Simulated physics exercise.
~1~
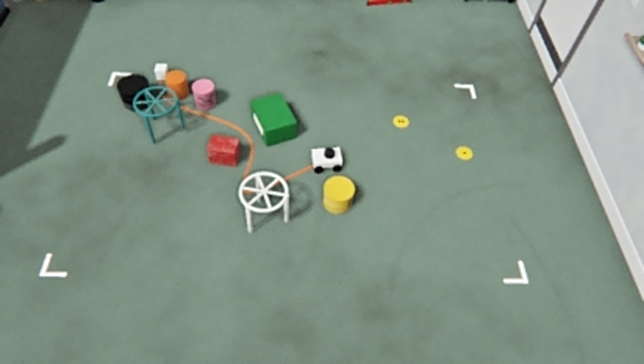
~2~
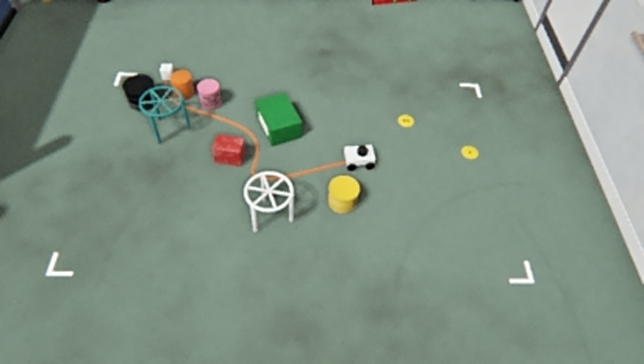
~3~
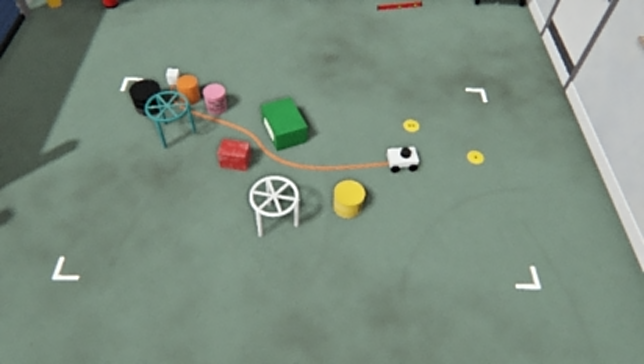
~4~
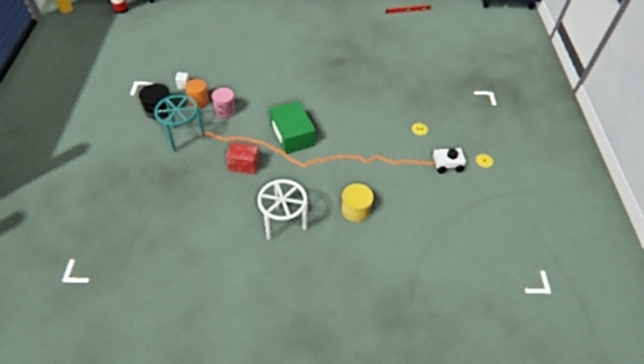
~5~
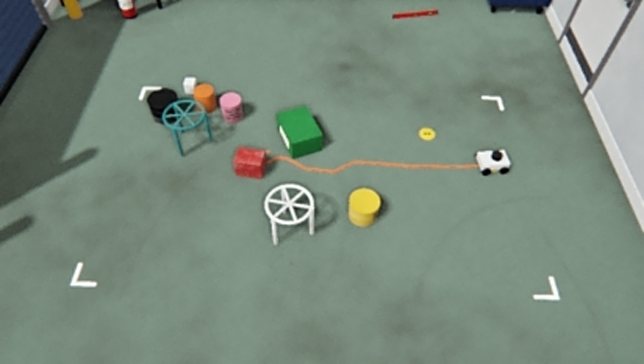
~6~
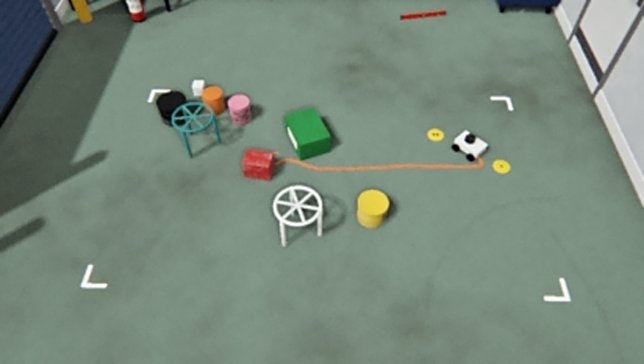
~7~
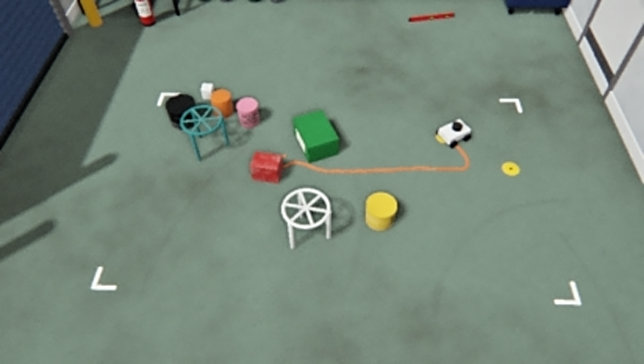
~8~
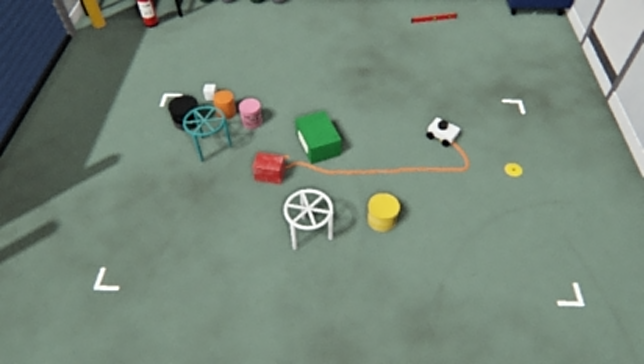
Small white cart trailing an orange lead rightward across a workshop floor, pulling its plug out, then turning back up and left.
